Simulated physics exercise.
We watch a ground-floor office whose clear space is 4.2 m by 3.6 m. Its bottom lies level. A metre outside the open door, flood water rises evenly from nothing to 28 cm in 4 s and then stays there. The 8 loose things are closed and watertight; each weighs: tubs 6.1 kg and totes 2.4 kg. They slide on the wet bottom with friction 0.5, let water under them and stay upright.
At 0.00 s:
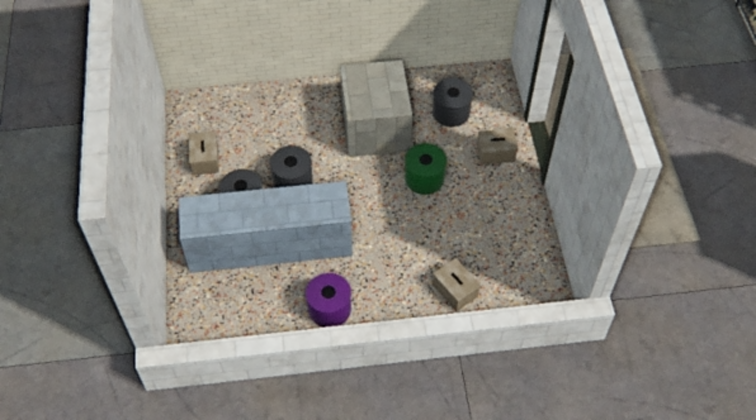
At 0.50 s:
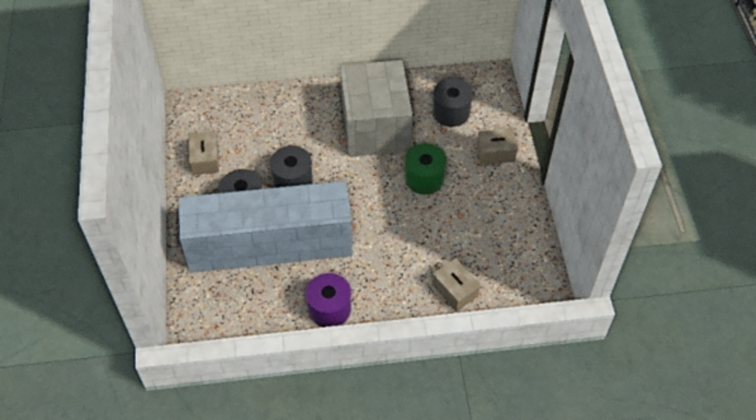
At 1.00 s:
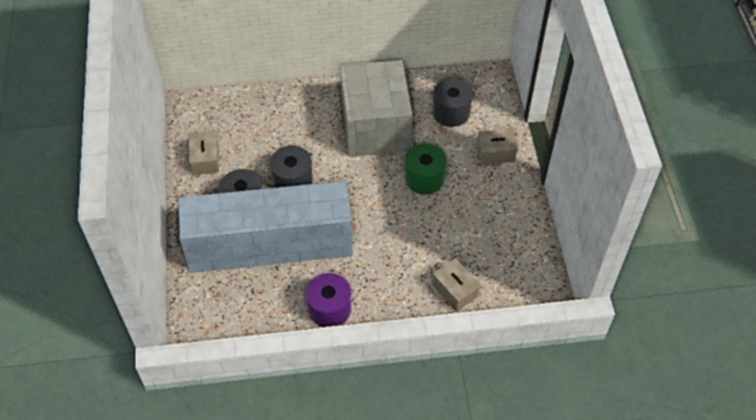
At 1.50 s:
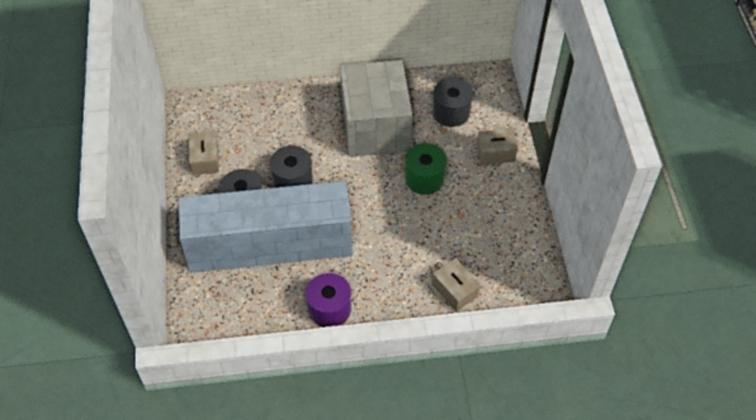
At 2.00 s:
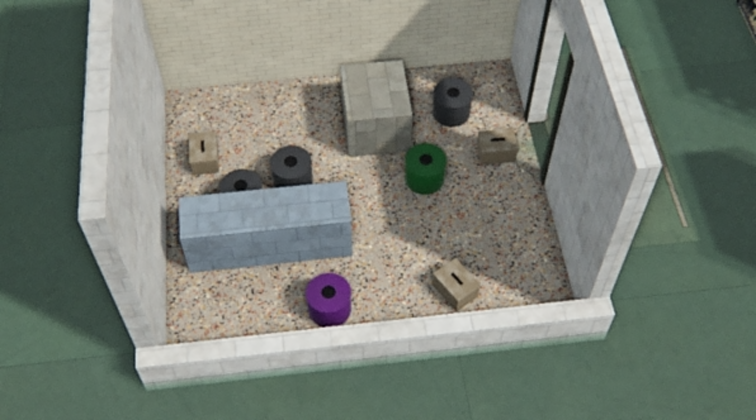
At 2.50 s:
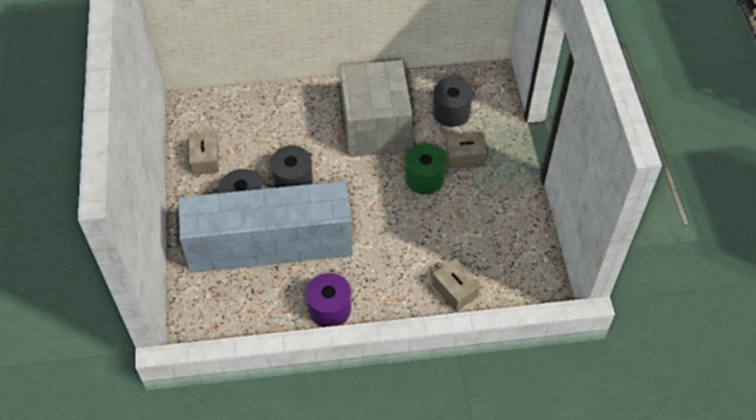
The clip opens on a walled room with a pebbled floor, holding dark, green and purple tubs, tan totes and two large blocks, as greenish water spreads over the paving outside. Water then enters through the doorway at right, and the tote beside it shifts left toward the green tub.
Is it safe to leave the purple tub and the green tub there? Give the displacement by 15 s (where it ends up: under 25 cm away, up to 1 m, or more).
The purple tub is nudged along, the green tub ends far away.
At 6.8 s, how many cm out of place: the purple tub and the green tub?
About 80 and 250 cm.
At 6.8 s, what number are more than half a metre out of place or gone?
I count 6.
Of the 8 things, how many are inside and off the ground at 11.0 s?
At that moment 8.
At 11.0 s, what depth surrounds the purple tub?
About 15 cm.
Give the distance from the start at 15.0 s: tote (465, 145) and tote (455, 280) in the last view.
In that order: 300 cm, 120 cm.
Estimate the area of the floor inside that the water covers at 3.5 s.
Some 3.5 m2.
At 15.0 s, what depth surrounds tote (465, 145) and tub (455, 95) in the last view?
Roughly 13 and 15 cm.
After 3.5 s the purple tub is near (328, 292), 0.0 m from its start, aground; the green tub is near (407, 164), 0.2 m from its start, aground; 1 afloat.
After 6.8 s the purple tub is near (243, 288), 0.8 m from its start, aground; the green tub is near (216, 181), 2.3 m from its start, afloat; 7 afloat.
After 11.0 s the purple tub is near (366, 302), 0.4 m from its start, afloat; the green tub is near (238, 95), 2.3 m from its start, afloat; 8 afloat.
After 15.0 s the purple tub is near (285, 284), 0.4 m from its start, afloat; the green tub is near (188, 113), 2.7 m from its start, afloat; 8 afloat.
